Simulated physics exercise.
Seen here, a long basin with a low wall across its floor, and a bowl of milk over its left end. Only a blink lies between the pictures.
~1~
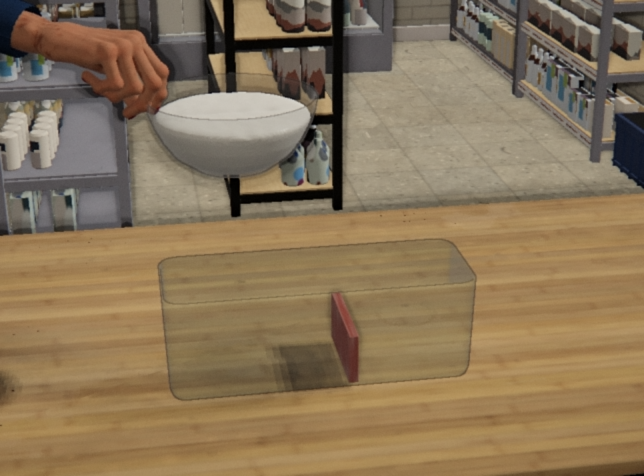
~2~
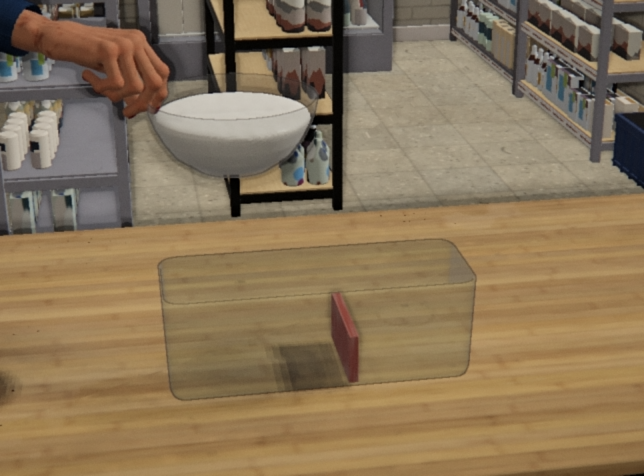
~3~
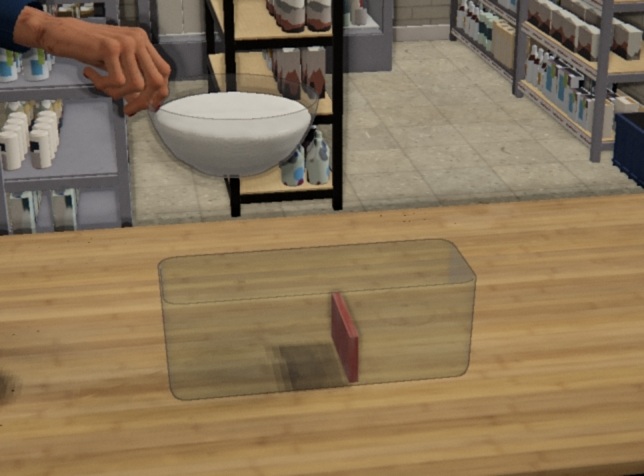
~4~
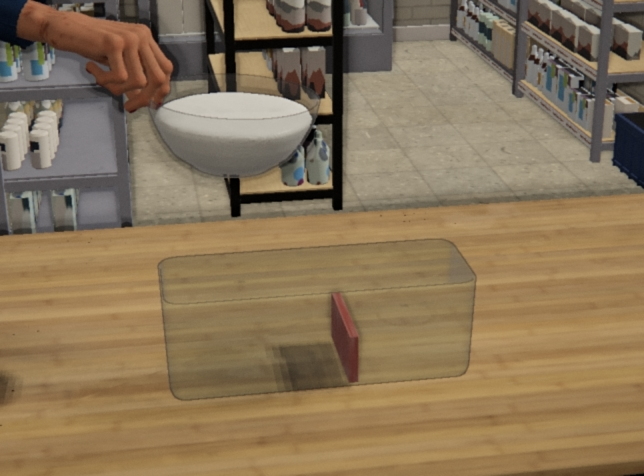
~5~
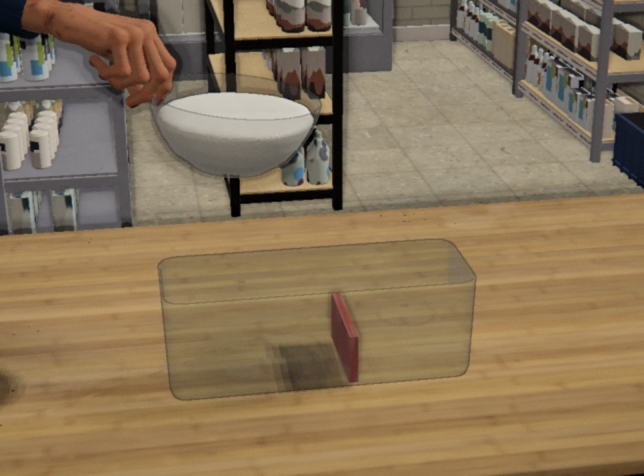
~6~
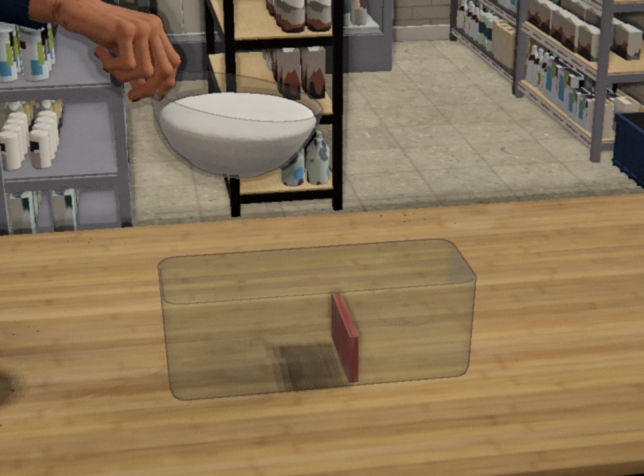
The video shows a hand holding a bowl of milk above the left end of a long, clear basin with a low red wall inside; the bowl stays still at first, then tilts slightly to the right.
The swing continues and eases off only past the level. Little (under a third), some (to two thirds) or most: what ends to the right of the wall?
In the end more than two thirds is right of the wall.
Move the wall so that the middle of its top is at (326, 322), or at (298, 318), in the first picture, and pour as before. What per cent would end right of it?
The first gives 85 %, the second 95 %.
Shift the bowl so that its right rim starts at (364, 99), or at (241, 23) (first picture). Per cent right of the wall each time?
Roughly 85 per cent, and 25 per cent.
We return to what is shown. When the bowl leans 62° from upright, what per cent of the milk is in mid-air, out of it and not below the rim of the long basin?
It comes to 40 per cent or so.
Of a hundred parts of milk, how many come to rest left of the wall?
Near 20 %.
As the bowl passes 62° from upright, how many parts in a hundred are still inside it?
Close to 45 per cent.
A moment on, the bowl is tipped part way and 47 per cent is still to pour, 1 is left of the wall and 13 right of it.
Next, the bowl is tipped on its side and 2 per cent is still to pour, 11 is left of the wall and 75 right of it.
Then the bowl is tipped right over and 0 per cent is still to pour, 19 is left of the wall and 77 right of it.
Later the bowl is tipped right over and 0 per cent is still to pour, 19 is left of the wall and 77 right of it.
Finally, 19 per cent lies left of the wall, 77 right of it and 4 outside.
